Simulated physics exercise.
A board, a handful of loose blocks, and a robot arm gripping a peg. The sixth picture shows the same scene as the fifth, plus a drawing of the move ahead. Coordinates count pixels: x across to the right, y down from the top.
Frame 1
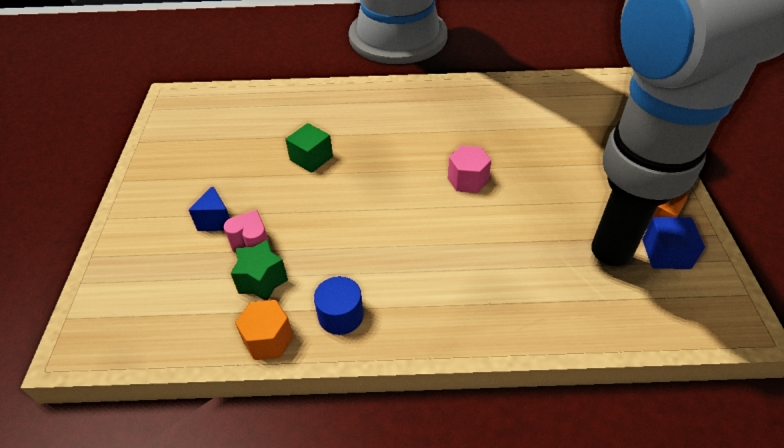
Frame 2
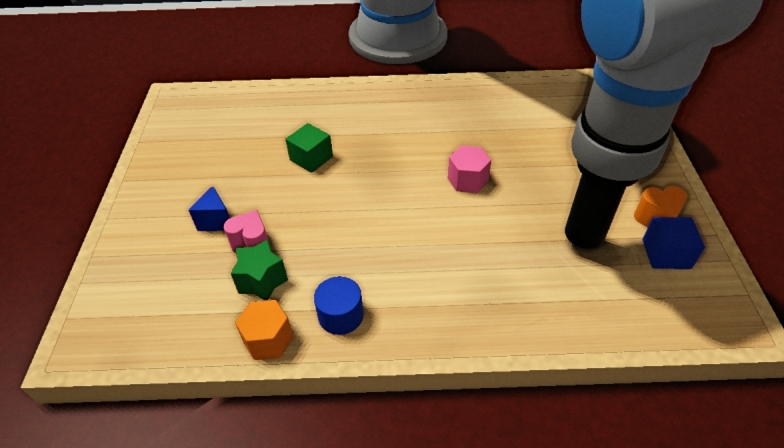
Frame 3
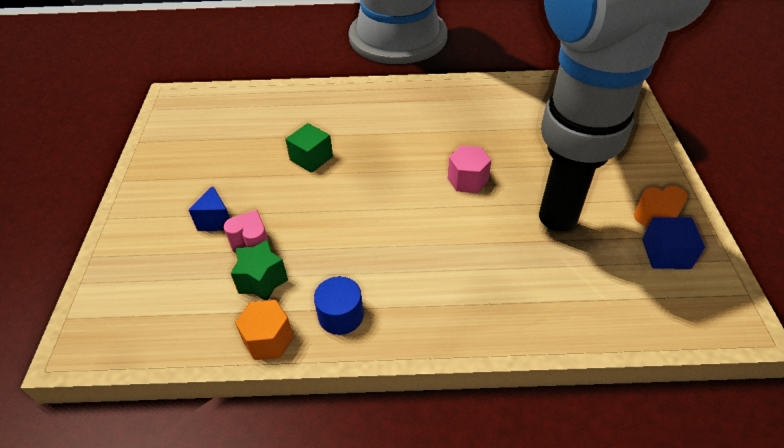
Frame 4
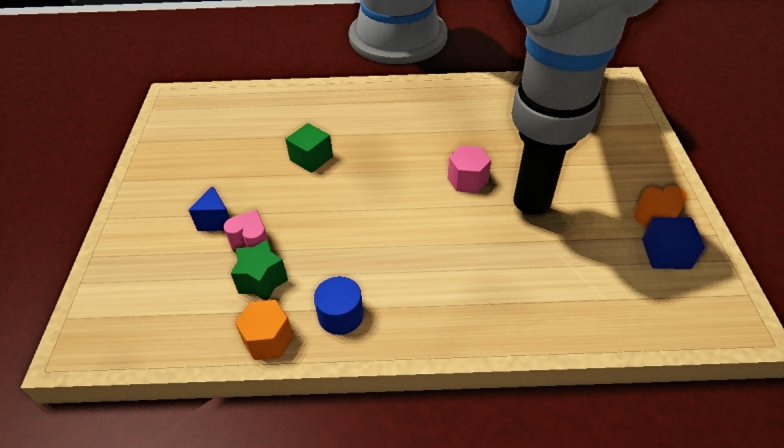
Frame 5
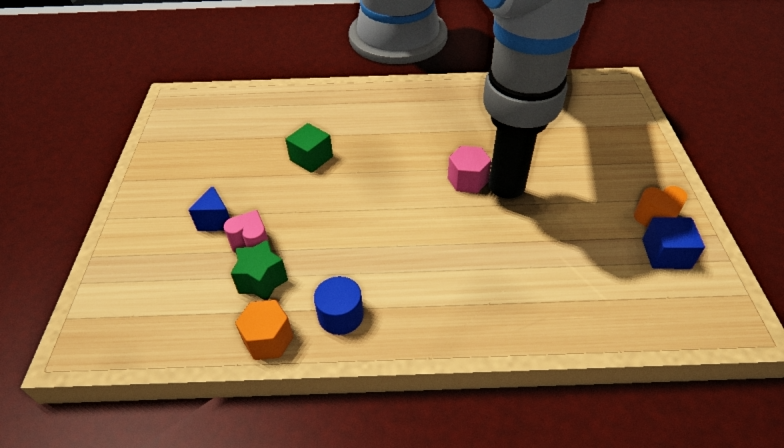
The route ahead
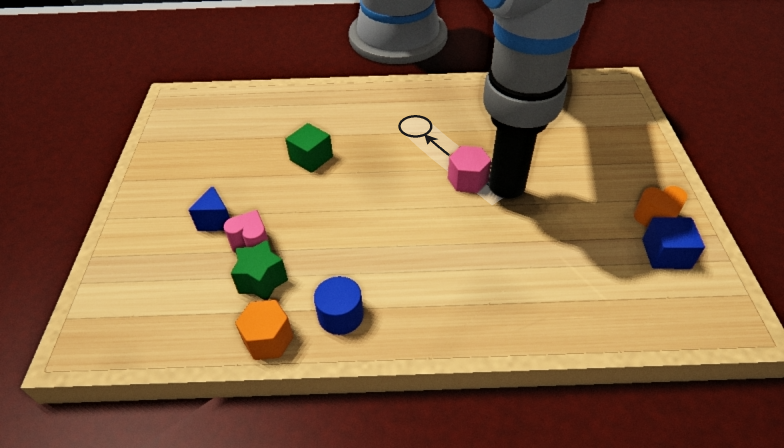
A robot arm holding a black peg starts beside the blue and orange blocks at the right of a wooden board, then glides left and away from the viewer across the surface. It ends with the peg right beside the pink six-sided block, while all the scattered colored blocks stay still.
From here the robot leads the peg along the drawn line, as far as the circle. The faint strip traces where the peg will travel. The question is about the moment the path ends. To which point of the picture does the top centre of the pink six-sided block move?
It should be at (405, 132) by then.
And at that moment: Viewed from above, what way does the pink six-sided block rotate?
Turns anticlockwise.
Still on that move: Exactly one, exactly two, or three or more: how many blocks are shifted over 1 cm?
It will shift just one block.
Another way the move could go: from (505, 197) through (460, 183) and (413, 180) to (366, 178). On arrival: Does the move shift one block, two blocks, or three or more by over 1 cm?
I reckon the push displaces only one of the blocks by more than 1 cm.
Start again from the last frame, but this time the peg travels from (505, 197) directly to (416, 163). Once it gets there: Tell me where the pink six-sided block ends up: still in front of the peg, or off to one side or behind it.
I expect it to be in front.
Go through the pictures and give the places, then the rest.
The first picture shows peg tip (612, 251); block tops, pink six-sided block (470, 158).
The second picture shows peg (585, 234); blocks unchanged.
The third picture shows peg (558, 218); blocks unchanged.
The fourth picture shows peg (532, 202); blocks unchanged.
The fifth picture shows peg (507, 186); pink six-sided block (470, 158).
Path on the board, from (505, 197) via (456, 160), ending at (415, 126).
What follows on the original path. One third of the way, peg (472, 161); pink six-sided block (438, 143), turned 30° anticlockwise.
Two thirds of the way, peg (442, 138); pink six-sided block (408, 133), turned 60° anticlockwise.
At the end, peg (416, 115); pink six-sided block (405, 132), turned 70° anticlockwise.
